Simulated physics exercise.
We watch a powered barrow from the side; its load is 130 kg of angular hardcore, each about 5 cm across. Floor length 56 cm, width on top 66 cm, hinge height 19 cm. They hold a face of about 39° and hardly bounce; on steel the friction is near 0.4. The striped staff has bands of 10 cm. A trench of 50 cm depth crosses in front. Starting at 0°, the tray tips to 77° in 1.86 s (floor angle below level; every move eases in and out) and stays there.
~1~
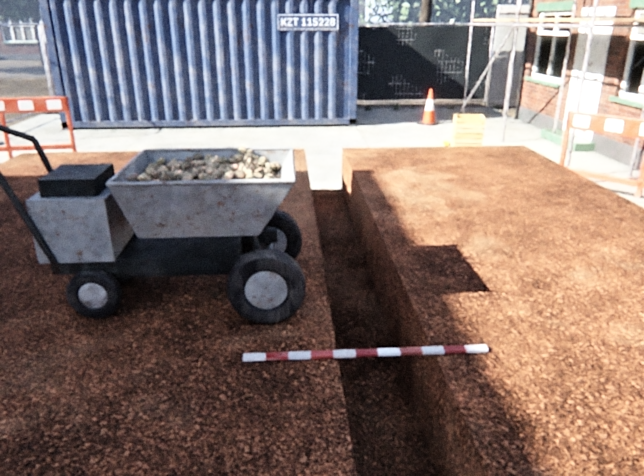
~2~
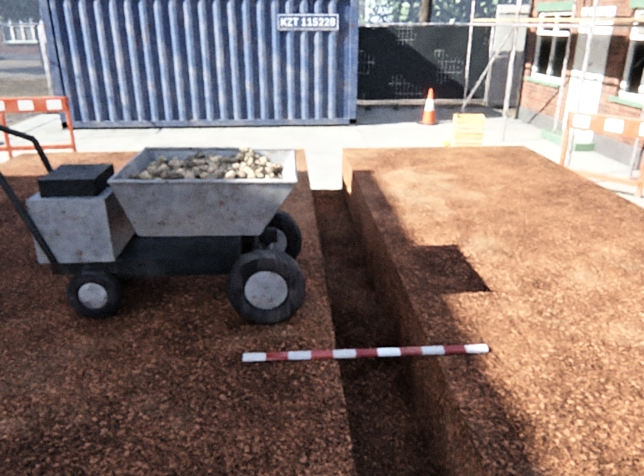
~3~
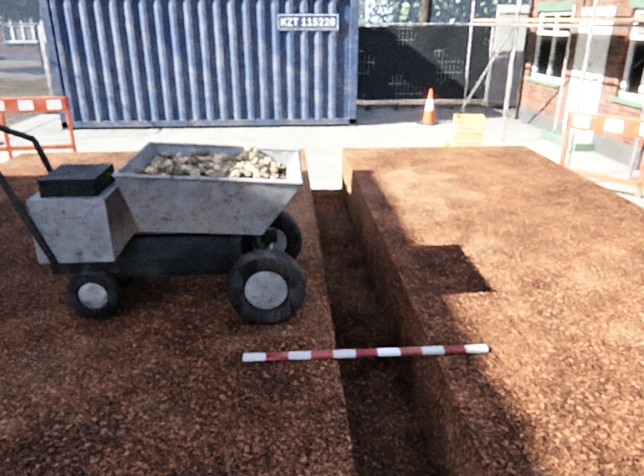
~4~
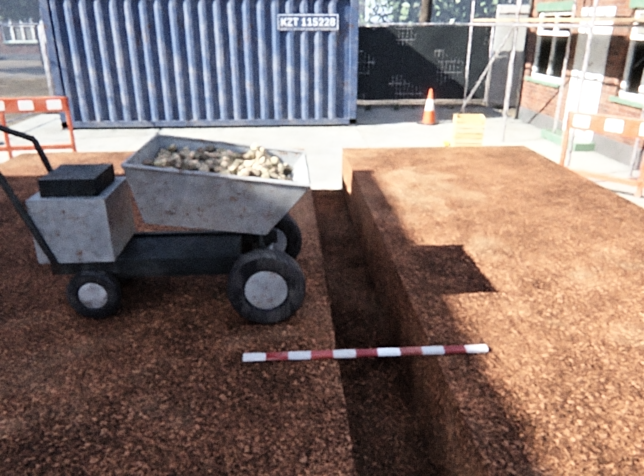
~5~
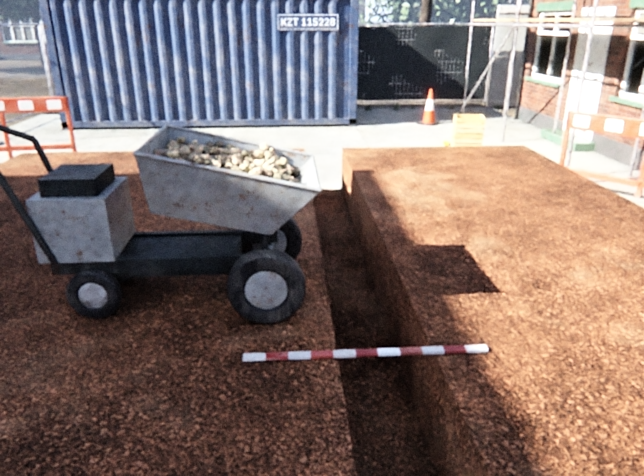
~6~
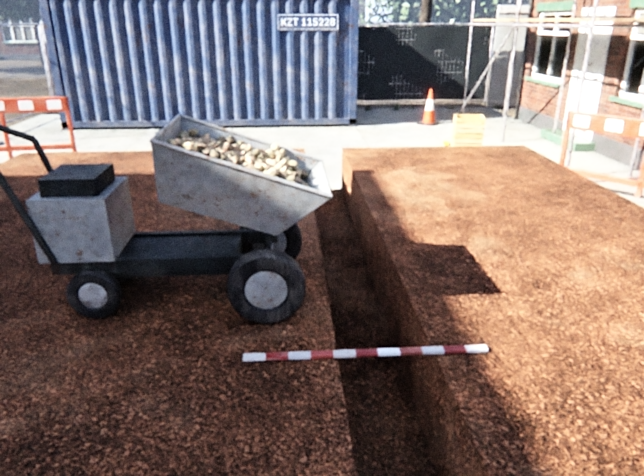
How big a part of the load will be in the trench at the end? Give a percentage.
About 82 per cent.
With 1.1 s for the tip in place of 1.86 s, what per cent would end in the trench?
It would be near 75 per cent.
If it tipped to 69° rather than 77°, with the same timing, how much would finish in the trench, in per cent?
In that case some 50 per cent.
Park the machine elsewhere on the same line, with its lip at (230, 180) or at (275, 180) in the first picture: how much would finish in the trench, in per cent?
About 95 and 90 per cent.
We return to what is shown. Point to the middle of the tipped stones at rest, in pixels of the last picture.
Near (383, 350).
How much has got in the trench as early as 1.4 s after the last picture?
Some 30 per cent.
Then, 0.8 s after the last picture the floor is at 65°, 99 % in the tray, 1 % in the trench; the foremost stones are at (387, 252).
Then, 1.4 s after the last picture the floor is at 77°, 59 % in the tray, 29 % in the trench, 13 % past the trench; the foremost stones are at (465, 281).
Then, 1.7 s after the last picture the floor is at 77°, 33 % in the tray, 48 % in the trench, 19 % past the trench; the foremost stones are at (488, 277).
Then, 3.7 s after the last picture the floor is at 77°, 1 % in the tray, 82 % in the trench, 18 % past the trench; the foremost stones are at (489, 277).
